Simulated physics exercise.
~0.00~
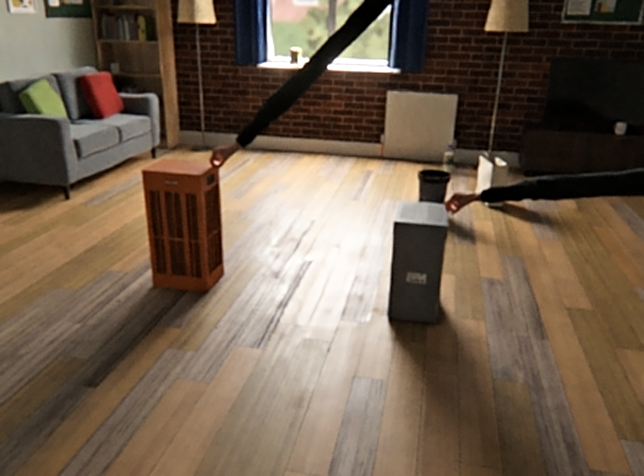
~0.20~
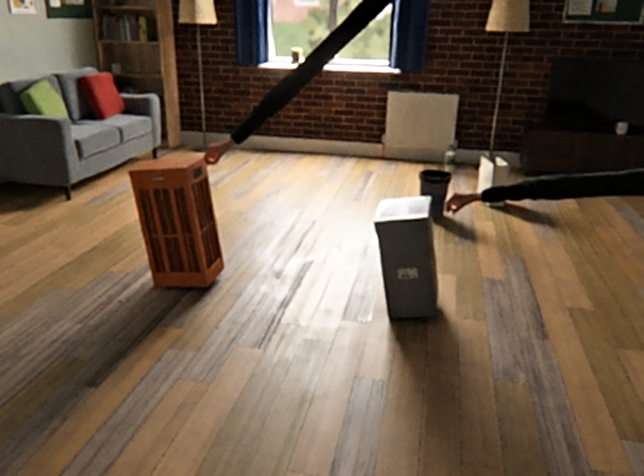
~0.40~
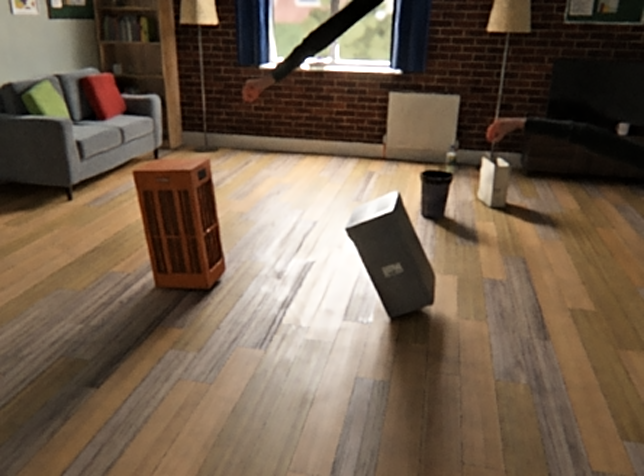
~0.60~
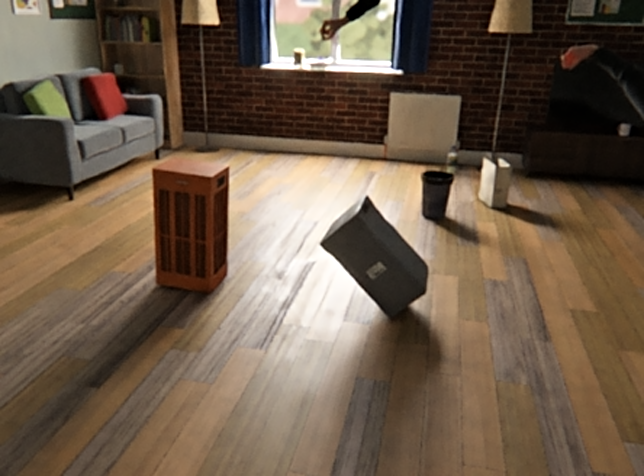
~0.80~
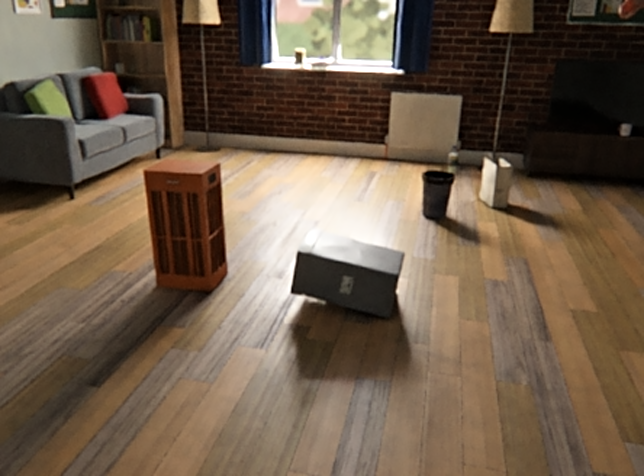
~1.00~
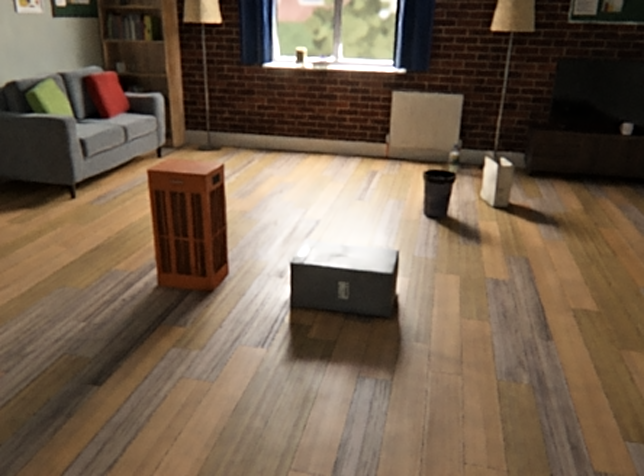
A grey box, pushed near its top, topples left onto its side while an orange crate rocks and settles upright.
